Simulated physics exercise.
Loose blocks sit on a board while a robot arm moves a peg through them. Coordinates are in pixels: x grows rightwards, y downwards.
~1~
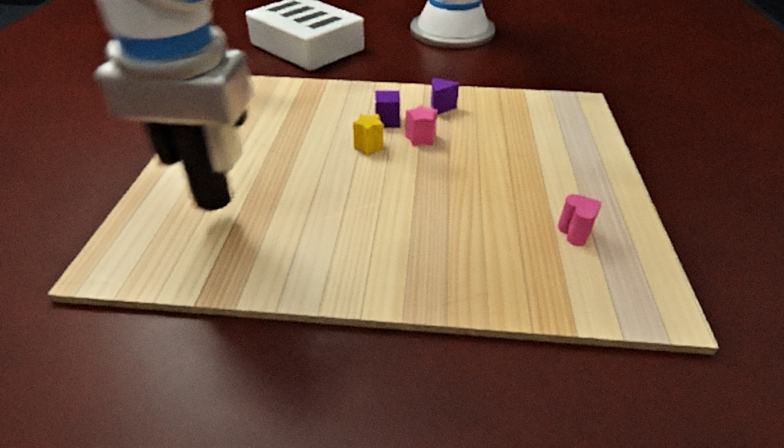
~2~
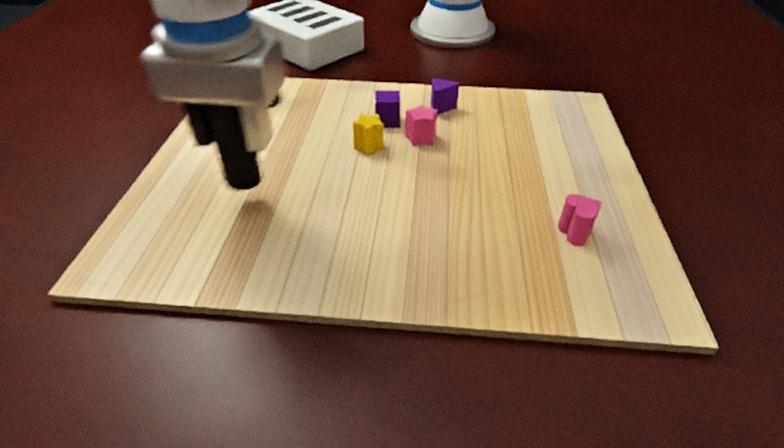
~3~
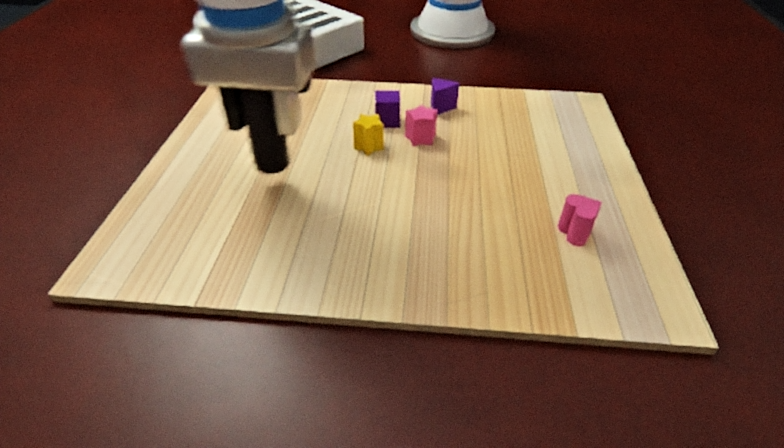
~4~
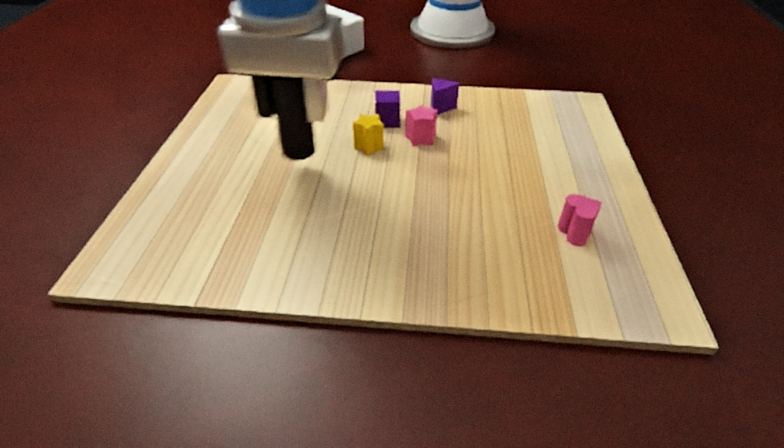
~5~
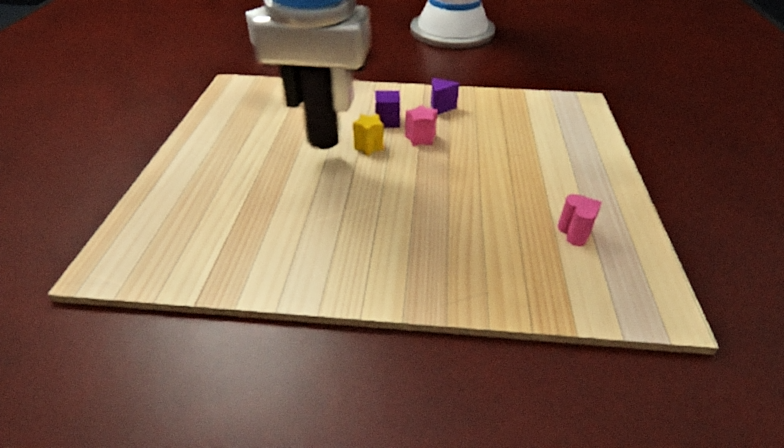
A robot arm with a black peg hangs over a pale striped wooden board on a dark red surface, seen from above at an angle by a still camera. Near the board's far edge sit a yellow block, a pink block and two purple blocks, with another pink block alone at the right. The peg moves steadily rightward and away from the viewer, nearing the yellow block, while every block stays still.
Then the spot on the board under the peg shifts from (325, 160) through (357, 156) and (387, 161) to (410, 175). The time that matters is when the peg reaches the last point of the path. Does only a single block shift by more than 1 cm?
Yes, that is how it ends up.
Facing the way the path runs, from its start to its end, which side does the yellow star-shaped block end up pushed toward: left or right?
It moves off to the left.
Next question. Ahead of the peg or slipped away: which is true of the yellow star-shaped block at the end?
The peg should slip past it.
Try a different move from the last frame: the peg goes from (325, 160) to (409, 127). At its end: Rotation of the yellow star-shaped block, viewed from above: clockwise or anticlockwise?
From above, clockwise.
What follows on the original path. One third of the way, peg at (357, 138); yellow star-shaped block at (375, 118).
Two thirds of the way, peg at (388, 143); yellow star-shaped block at (384, 117), turned 30° anticlockwise.
At the end, peg at (411, 156); yellow star-shaped block at (384, 117), turned 30° anticlockwise; pink star-shaped block still.
